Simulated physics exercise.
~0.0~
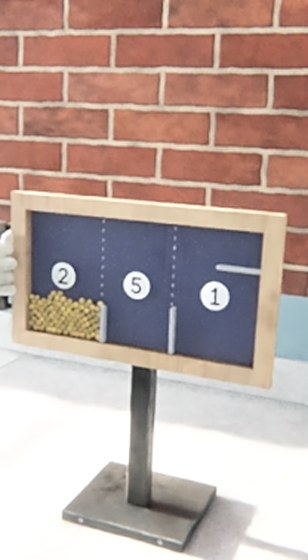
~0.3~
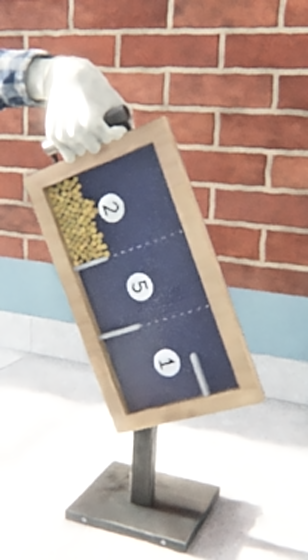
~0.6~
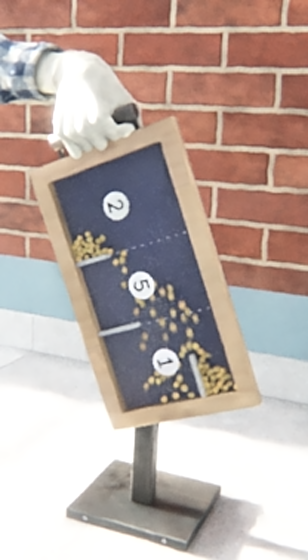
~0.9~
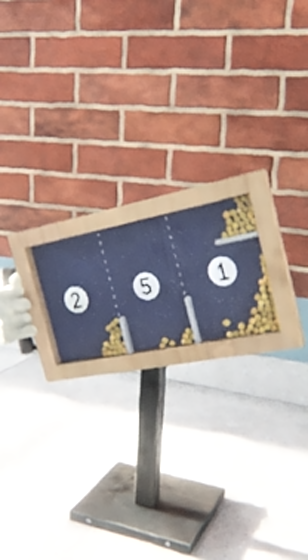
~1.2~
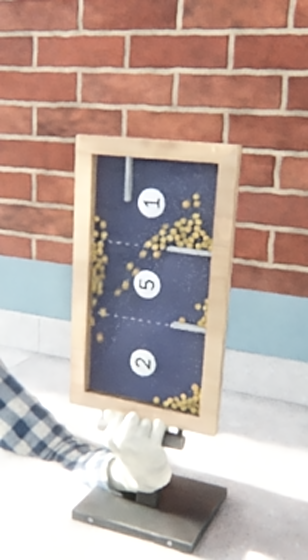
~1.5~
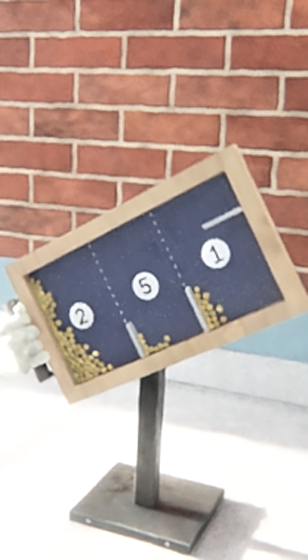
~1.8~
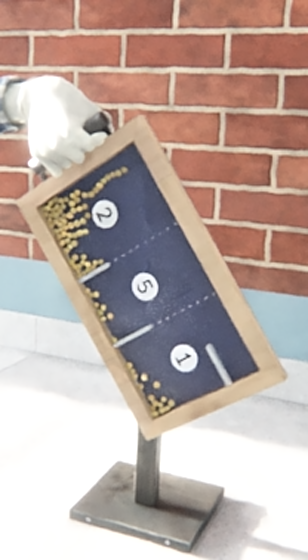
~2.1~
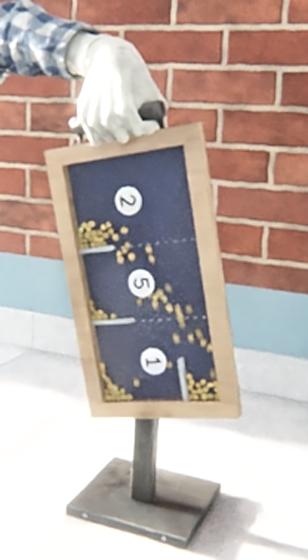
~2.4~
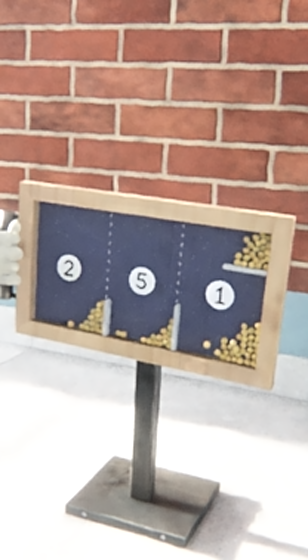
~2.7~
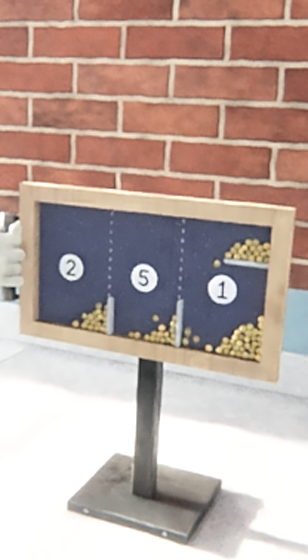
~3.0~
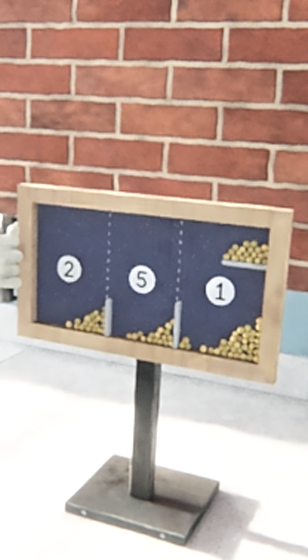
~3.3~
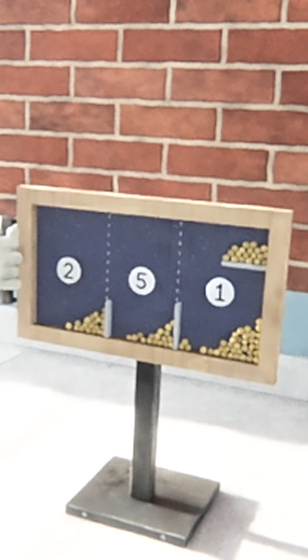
In front of a red brick wall, a wooden-framed case with a dark blue back stands on a metal post, small yellow chickpeas heaped in its left strip. A white-gloved hand grips the left end and swings it up clockwise, sending the chickpeas pouring down past the short ledges. The hand sweeps the case back through level until it stands upright the other way, and they tumble again. It then turns clockwise once more, spilling them toward the right-hand strip. Finally the case returns to level and rests, with chickpeas piled in all three strips, most of them at the right, some on the upper shelf.
